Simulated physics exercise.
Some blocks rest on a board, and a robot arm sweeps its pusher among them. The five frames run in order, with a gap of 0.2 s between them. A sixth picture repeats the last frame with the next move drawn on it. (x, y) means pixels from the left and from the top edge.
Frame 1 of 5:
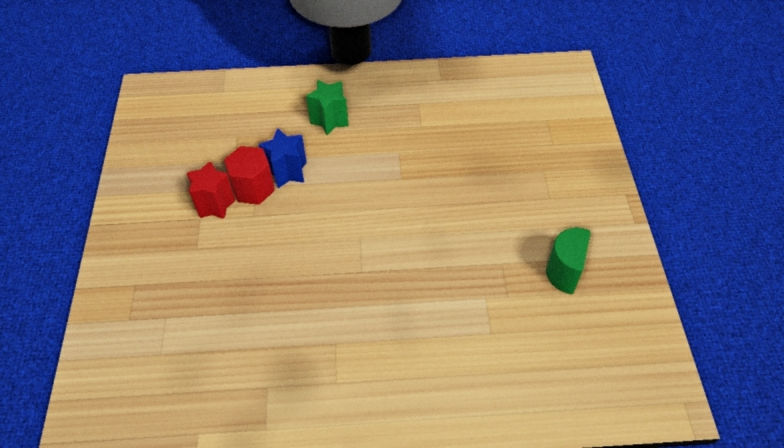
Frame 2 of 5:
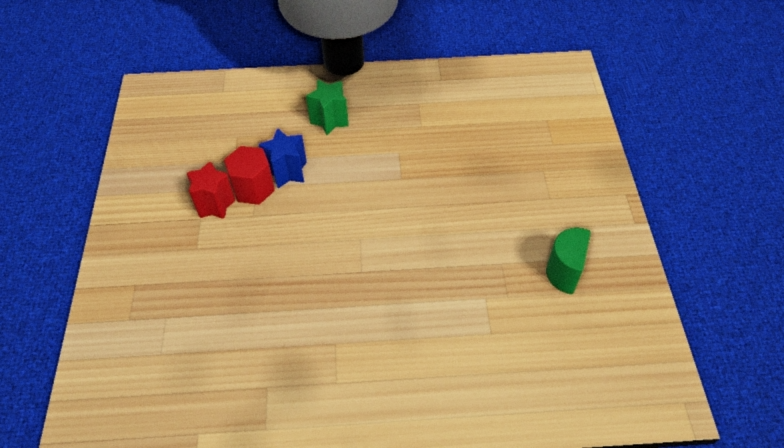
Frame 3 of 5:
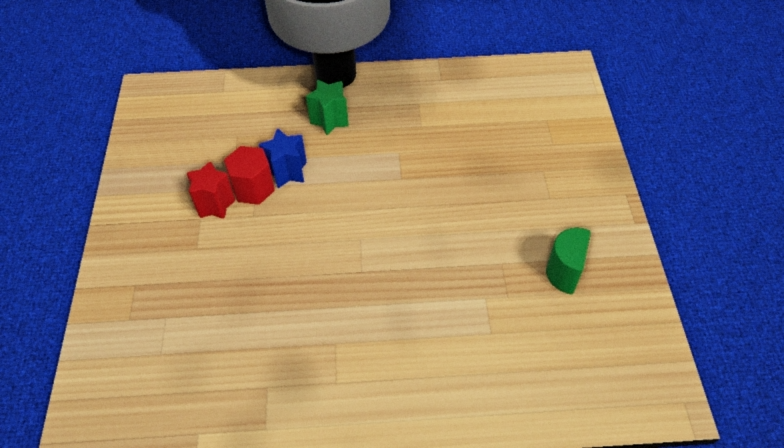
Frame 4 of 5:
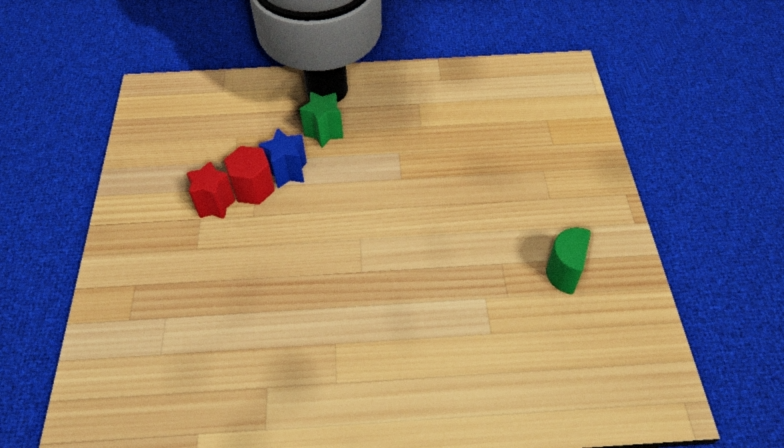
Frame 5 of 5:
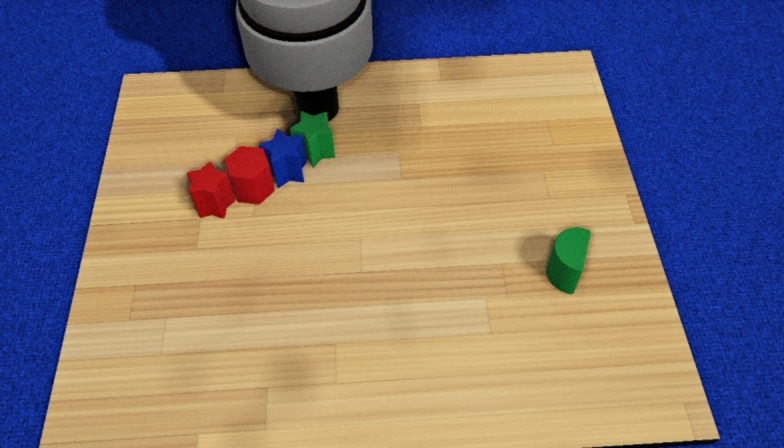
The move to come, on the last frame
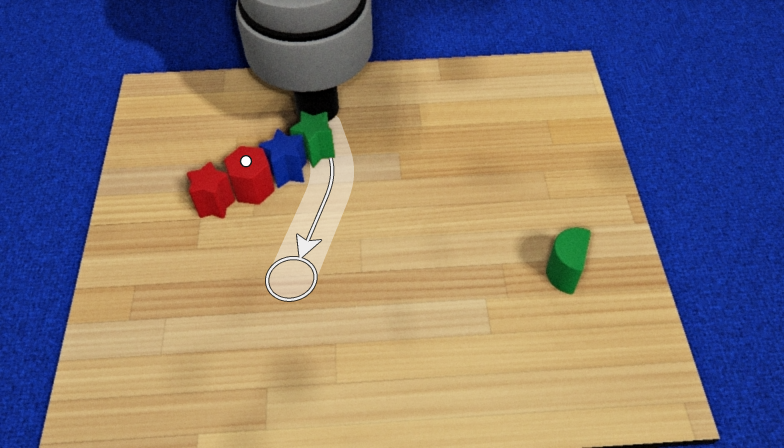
Robot arm moving in from the board's far edge and pushing a green star-shaped block up beside a blue star-shaped block.
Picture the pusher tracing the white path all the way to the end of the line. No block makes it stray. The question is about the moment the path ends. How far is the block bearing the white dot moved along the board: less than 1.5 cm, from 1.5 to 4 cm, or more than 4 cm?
Distance: Less than 1.5 cm.
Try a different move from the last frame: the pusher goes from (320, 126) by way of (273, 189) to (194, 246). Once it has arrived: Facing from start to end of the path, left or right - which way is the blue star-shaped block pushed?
The left.
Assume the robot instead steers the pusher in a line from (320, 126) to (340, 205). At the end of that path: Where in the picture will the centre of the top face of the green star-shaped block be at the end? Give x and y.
By then it is at (332, 210).
Path on the board, from (320, 126) by way of (332, 171) and (315, 222) to (291, 278); the dot is on the red six-sided block.
On the path given first. One third of the way, pusher at (330, 155); red star-shaped block at (201, 178); red six-sided block at (244, 165), turned 20° clockwise; blue star-shaped block at (287, 173), turned 80° clockwise; green star-shaped block at (324, 174).
Two thirds of the way, pusher at (313, 207); red star-shaped block at (201, 178); red six-sided block at (244, 165), turned 20° clockwise; blue star-shaped block at (272, 189); green star-shaped block at (307, 230).
At the end, pusher at (288, 264); red star-shaped block at (201, 178); red six-sided block at (244, 165), turned 20° clockwise; blue star-shaped block at (271, 191), turned 170° clockwise; green star-shaped block at (282, 291).
